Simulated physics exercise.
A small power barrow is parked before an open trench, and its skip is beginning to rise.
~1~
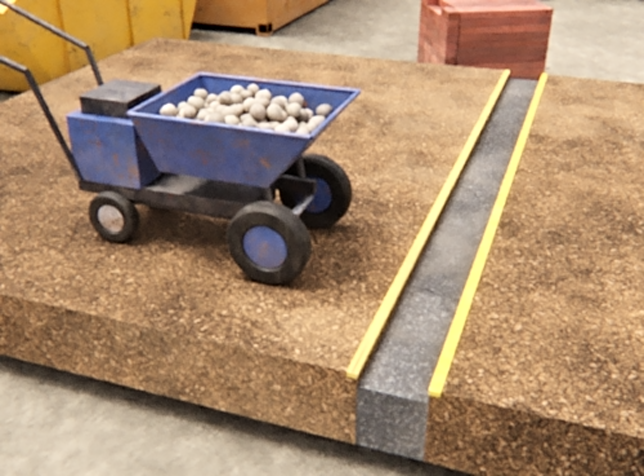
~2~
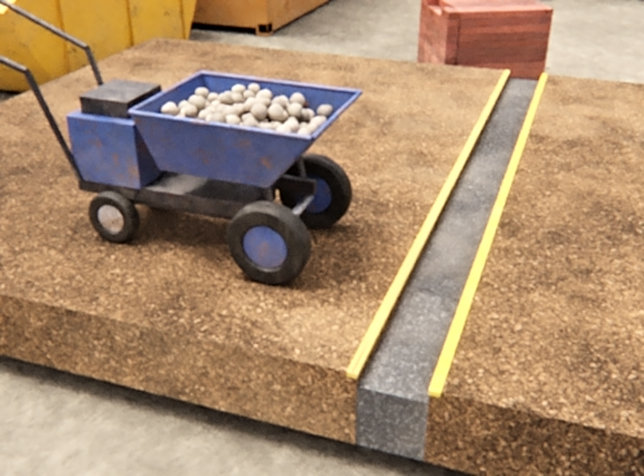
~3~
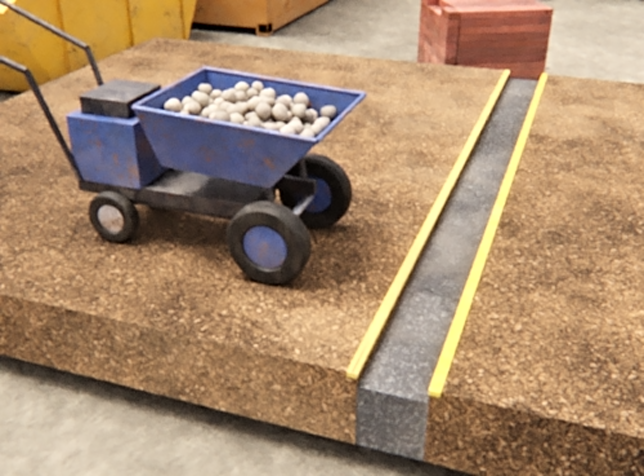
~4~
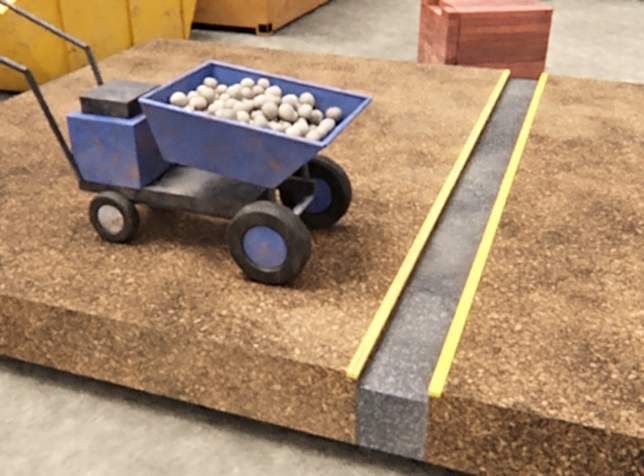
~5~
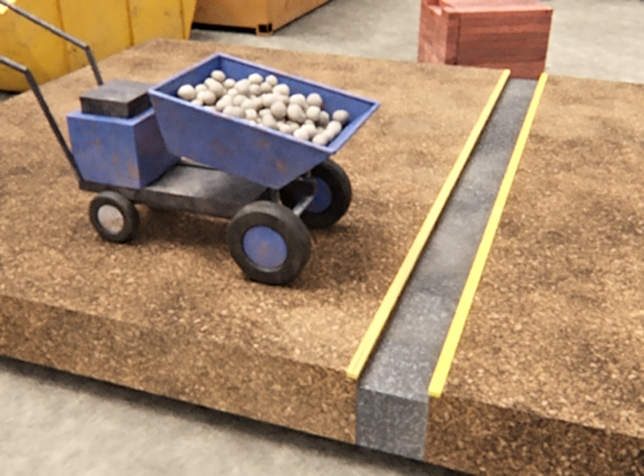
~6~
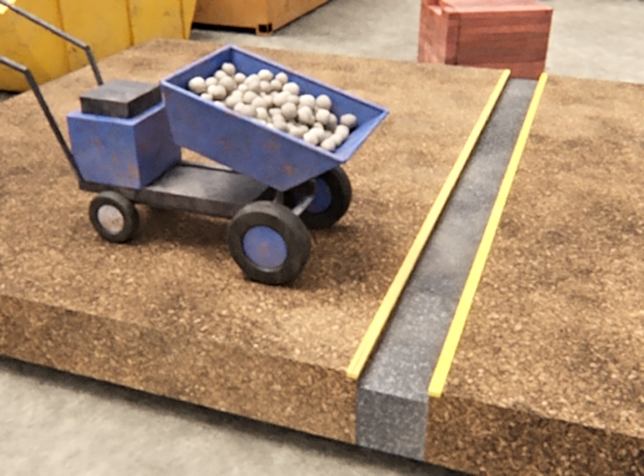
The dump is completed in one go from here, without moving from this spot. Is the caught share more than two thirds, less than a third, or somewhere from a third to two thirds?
It is somewhere from a third to two thirds.
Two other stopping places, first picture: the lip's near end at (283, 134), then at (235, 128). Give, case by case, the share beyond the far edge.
First place: Around 20 per cent. Second place: Around 0 per cent.
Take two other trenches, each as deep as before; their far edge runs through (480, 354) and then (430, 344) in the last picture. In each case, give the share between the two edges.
70 %, give or take, and then 30 %.
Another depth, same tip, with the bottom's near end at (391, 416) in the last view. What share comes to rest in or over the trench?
70 %.
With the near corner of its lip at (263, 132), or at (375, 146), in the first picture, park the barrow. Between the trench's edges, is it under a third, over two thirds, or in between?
At the first place the answer is between a third and two thirds, and at the second it is below one third.
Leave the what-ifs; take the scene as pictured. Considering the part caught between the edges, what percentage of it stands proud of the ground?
Estimate: Around 50 %.
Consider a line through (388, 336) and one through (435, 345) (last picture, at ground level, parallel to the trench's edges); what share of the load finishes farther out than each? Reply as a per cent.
I'd put it near 70 in a hundred, then near 30 in a hundred.
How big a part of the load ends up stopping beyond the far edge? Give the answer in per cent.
Close to 25 in a hundred.
Just after the last frame, skip tipped steeply; every one in the skip.
A moment on, skip tipped right over; roughly half in the skip; roughly a third in or heaped over the trench; about a tenth beyond it; just a few falling.
Further on, skip tipped right over; roughly a quarter in the skip; roughly half in or heaped over the trench; roughly a quarter beyond it.
When it is over, skip tipped right over; roughly a quarter in the skip; roughly half in or heaped over the trench; roughly a quarter beyond it.
